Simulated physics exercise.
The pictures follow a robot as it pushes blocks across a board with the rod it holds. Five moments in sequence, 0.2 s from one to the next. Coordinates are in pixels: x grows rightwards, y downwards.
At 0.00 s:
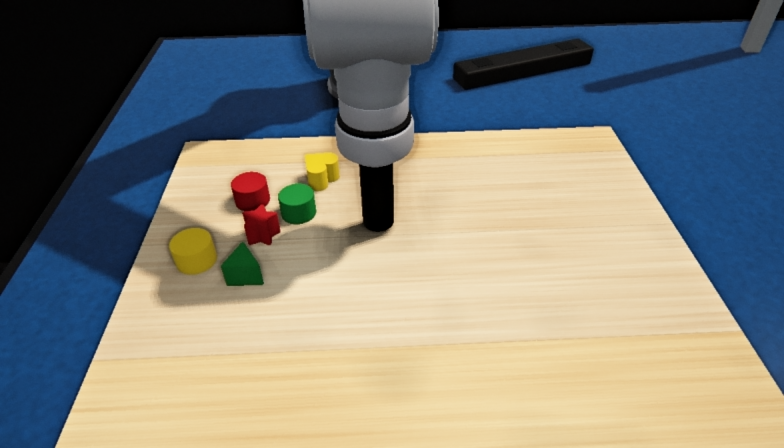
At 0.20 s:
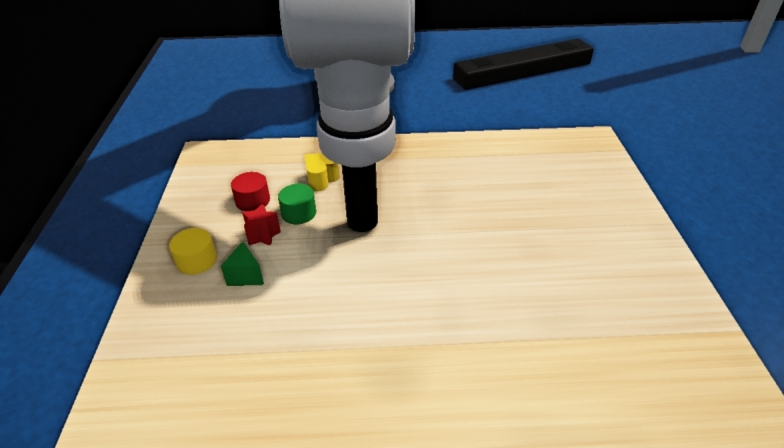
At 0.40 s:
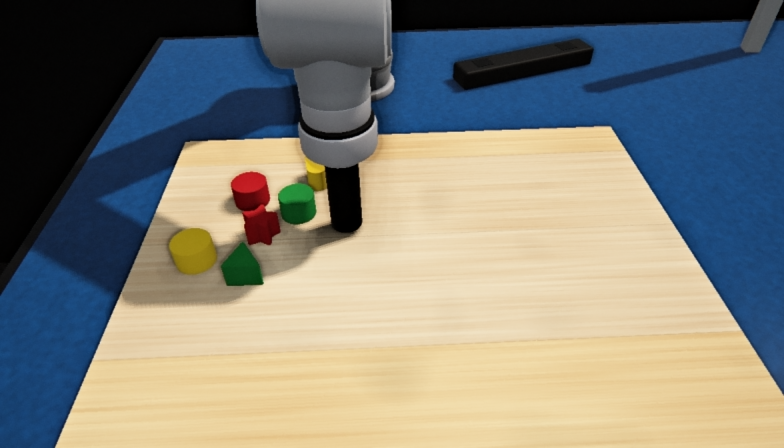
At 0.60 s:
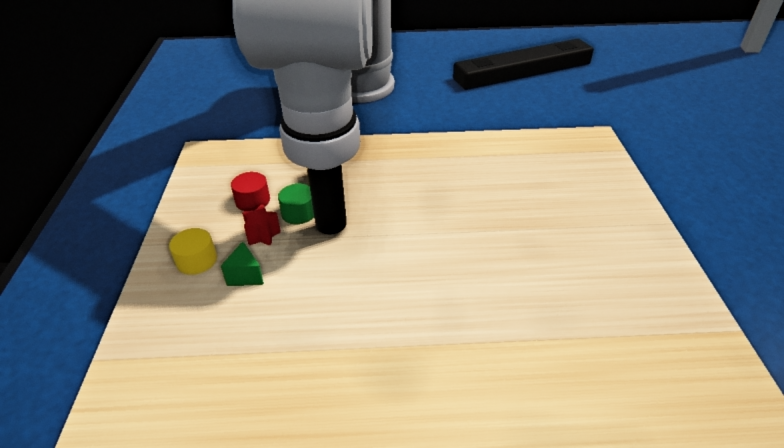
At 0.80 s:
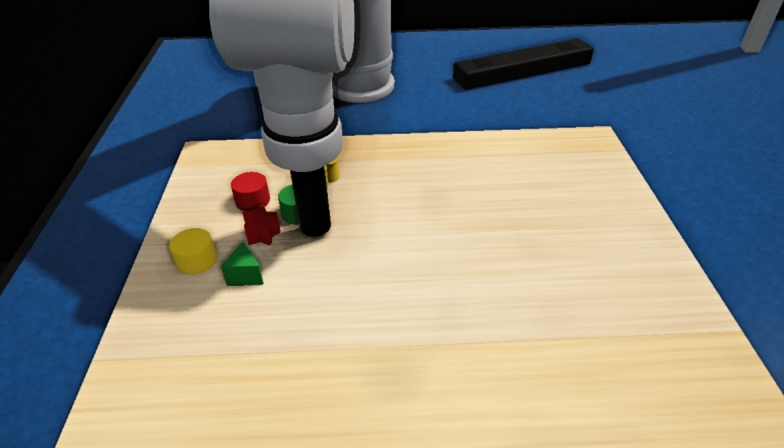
Robot arm with a black rod sliding slowly left across a wooden board toward small red, green and yellow blocks.
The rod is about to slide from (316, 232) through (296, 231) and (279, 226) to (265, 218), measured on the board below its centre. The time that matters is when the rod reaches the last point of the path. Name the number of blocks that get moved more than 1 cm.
The number is two.
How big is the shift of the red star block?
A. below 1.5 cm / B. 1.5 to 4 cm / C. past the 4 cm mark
B (1.5 to 4 cm)
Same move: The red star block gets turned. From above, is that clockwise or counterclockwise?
Anticlockwise.
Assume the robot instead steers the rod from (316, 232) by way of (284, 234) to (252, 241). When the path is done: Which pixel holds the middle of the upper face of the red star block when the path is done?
If I read the scene right, the answer is (218, 220).
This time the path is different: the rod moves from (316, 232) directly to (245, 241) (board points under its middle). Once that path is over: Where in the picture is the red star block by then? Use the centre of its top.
The point I'd pick in the picture is (213, 217).
The first path, step by step. Halfway along, rod (286, 223); red star block (249, 217), turned 15° anticlockwise; green cylinder (286, 188).
At the end, rod (264, 212); red cylinder still; red star block (239, 215), turned 70° anticlockwise; green cylinder (283, 181).
